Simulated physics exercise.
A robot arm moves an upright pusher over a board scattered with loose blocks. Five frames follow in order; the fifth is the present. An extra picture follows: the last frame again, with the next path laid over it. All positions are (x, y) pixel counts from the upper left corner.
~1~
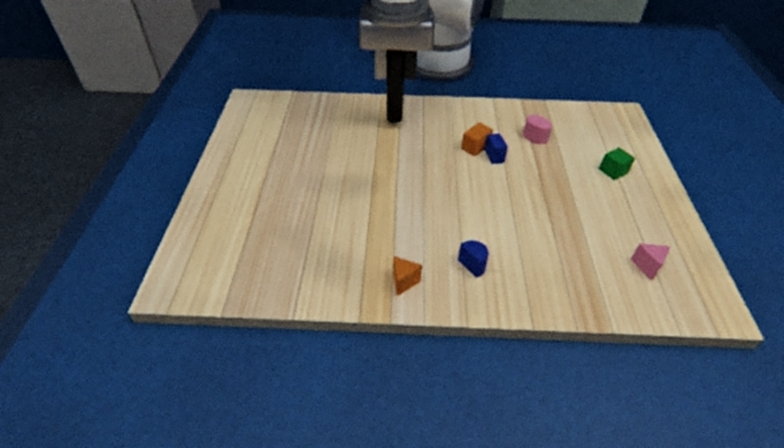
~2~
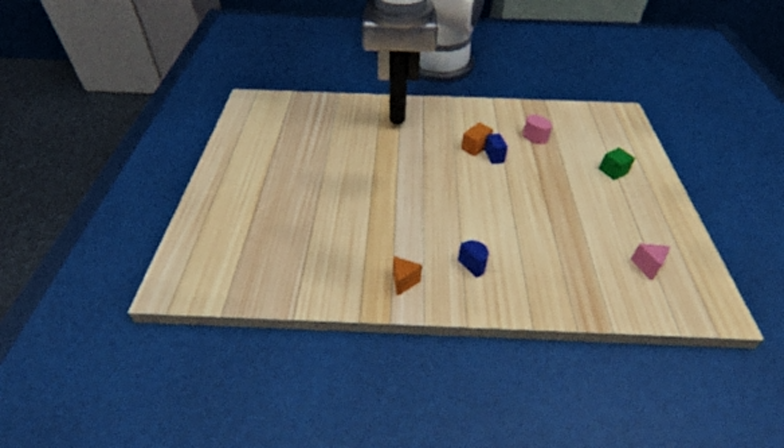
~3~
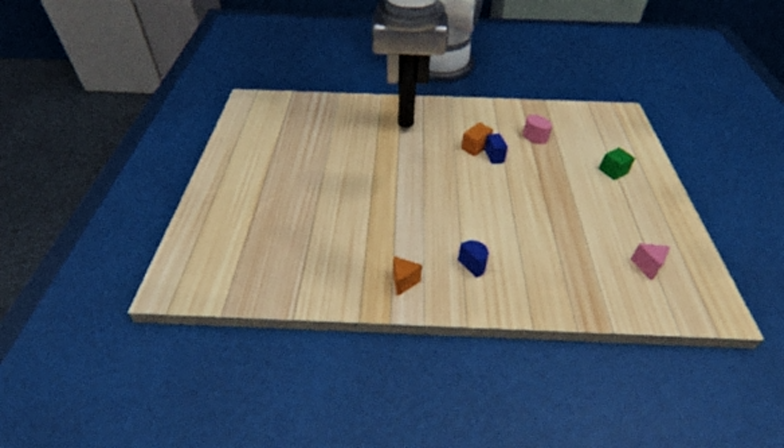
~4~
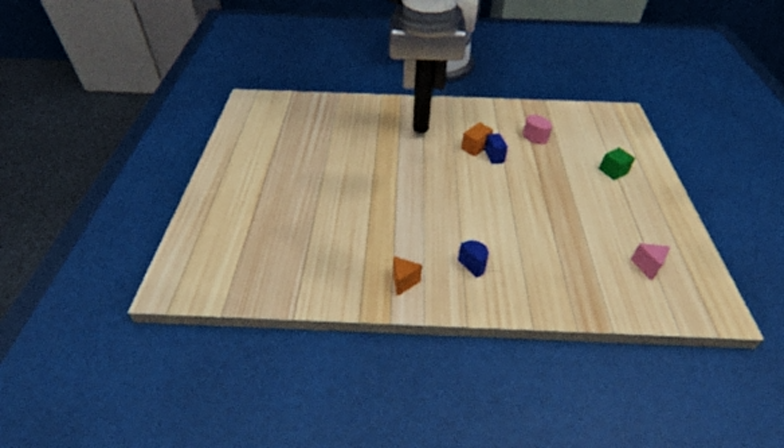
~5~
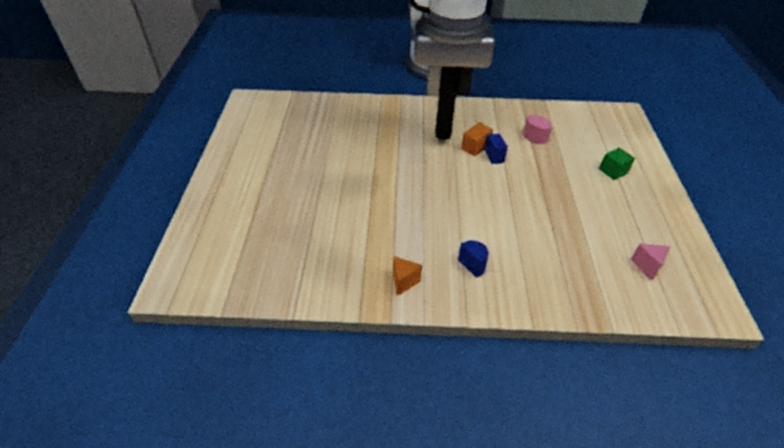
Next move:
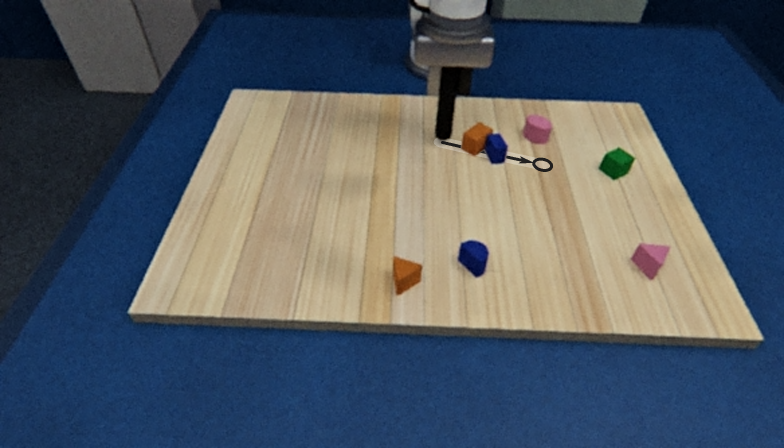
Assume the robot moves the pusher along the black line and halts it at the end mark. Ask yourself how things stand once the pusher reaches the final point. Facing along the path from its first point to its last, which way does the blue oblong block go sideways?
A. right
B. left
I choose B.
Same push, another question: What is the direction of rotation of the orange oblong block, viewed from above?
The twist is anticlockwise.
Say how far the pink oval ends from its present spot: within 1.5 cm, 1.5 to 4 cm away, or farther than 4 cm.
Displaced less than 1.5 cm.
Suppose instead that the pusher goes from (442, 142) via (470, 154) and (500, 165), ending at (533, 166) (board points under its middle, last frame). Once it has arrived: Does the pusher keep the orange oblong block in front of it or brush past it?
My answer is that the orange oblong block has slipped off.
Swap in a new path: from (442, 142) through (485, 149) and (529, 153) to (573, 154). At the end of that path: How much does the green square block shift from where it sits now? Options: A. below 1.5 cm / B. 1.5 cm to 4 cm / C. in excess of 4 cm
The answer is A.
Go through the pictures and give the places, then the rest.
Pusher's lower end (394, 119); orange oblong block (478, 131); blue oblong block (498, 140); pink oval (539, 121), in the first picture.
Pusher (397, 120); blocks still, in the second picture.
Pusher (406, 124); blocks still, in the third picture.
Pusher (421, 129); blocks still, in the fourth picture.
Pusher (443, 136); orange oblong block (478, 131); blue oblong block (498, 140); pink oval (539, 121), in the fifth picture.
Drawn move, straight from (442, 142) to (543, 165).
On the path given first. One third of the way, pusher (476, 144); orange oblong block (496, 134), turned 35° anticlockwise; blue oblong block (512, 142), turned 20° clockwise.
Two thirds of the way, pusher (510, 151); orange oblong block (530, 140), turned 45° anticlockwise; blue oblong block (549, 147).
At the end, pusher (545, 158); orange oblong block (564, 146), turned 60° anticlockwise; blue oblong block (584, 149); pink oval still.
